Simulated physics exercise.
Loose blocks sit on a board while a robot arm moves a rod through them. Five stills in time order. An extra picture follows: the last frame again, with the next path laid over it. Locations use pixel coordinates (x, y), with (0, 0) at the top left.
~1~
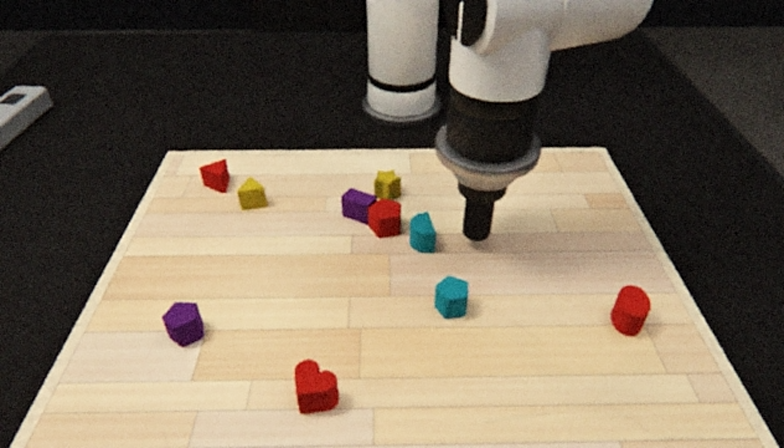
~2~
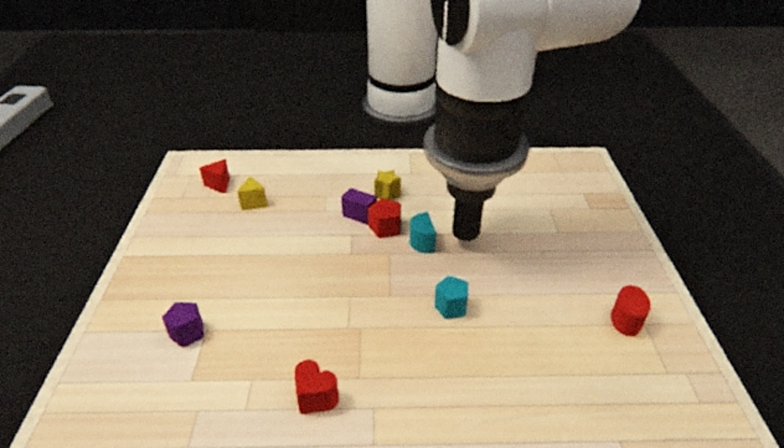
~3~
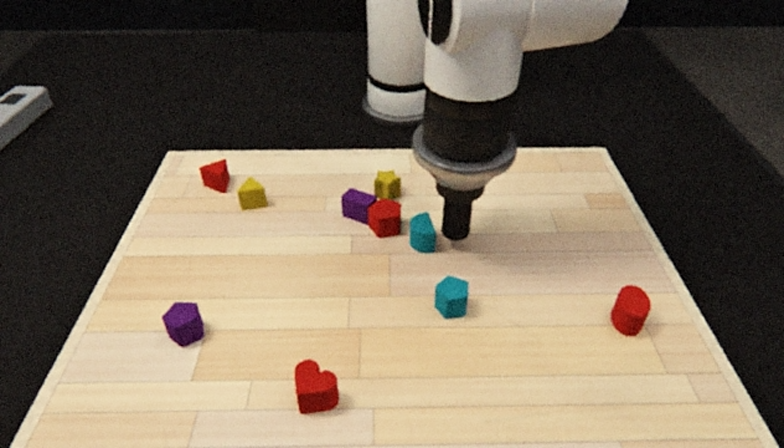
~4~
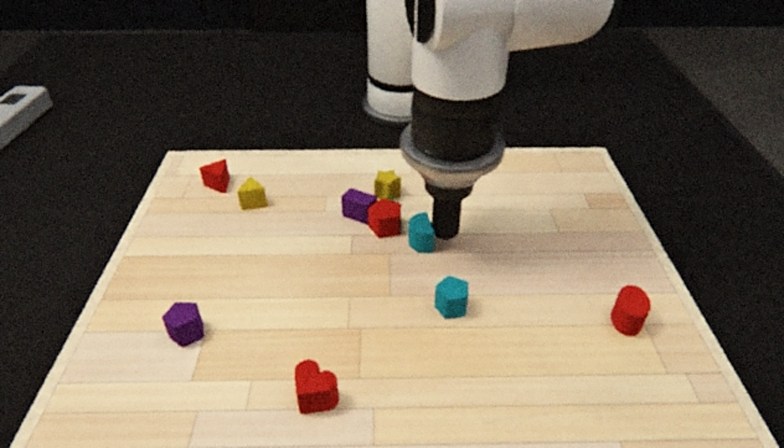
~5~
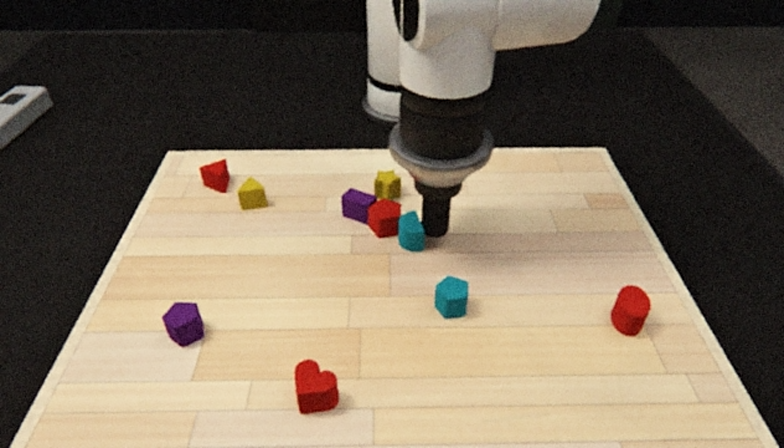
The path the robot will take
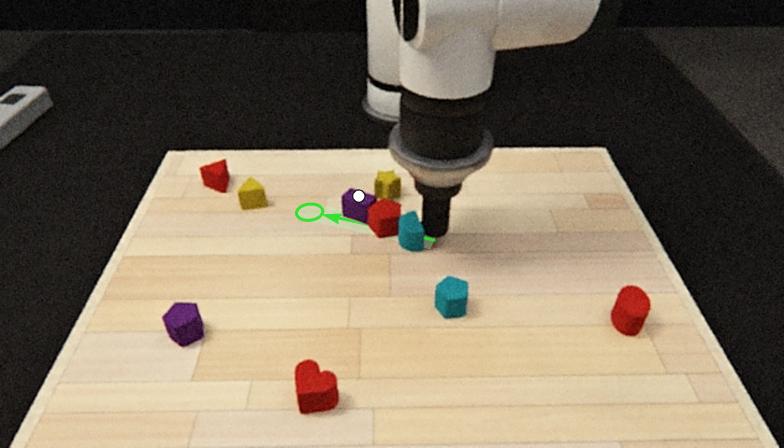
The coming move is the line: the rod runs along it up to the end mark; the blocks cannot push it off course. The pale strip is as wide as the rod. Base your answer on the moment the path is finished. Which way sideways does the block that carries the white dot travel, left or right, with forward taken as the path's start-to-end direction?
The answer is right: Facing from the path's start to its end, that's where the block that carries the white dot shifts.
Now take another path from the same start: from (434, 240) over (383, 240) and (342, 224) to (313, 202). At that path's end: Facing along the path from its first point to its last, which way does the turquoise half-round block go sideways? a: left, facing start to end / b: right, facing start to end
a
The drawn path runs in a line from (434, 240) to (310, 212); the dot is on the purple rectangular block.
What follows on the original path. One third of the way, rod at (391, 220); purple rectangular block at (351, 191), turned 25° clockwise; red pentagon at (360, 210), turned 40° clockwise; turquoise half-round block at (383, 226), turned 35° anticlockwise.
Two thirds of the way, rod at (349, 210); purple rectangular block at (339, 184), turned 85° clockwise; red pentagon at (321, 210), turned 15° anticlockwise; turquoise half-round block at (381, 226), turned 50° anticlockwise.
At the end, rod at (308, 202); purple rectangular block at (329, 181), turned 155° clockwise; red pentagon at (305, 212), turned 75° anticlockwise; yellow star-shaped block not moved; turquoise half-round block at (381, 226), turned 50° anticlockwise.
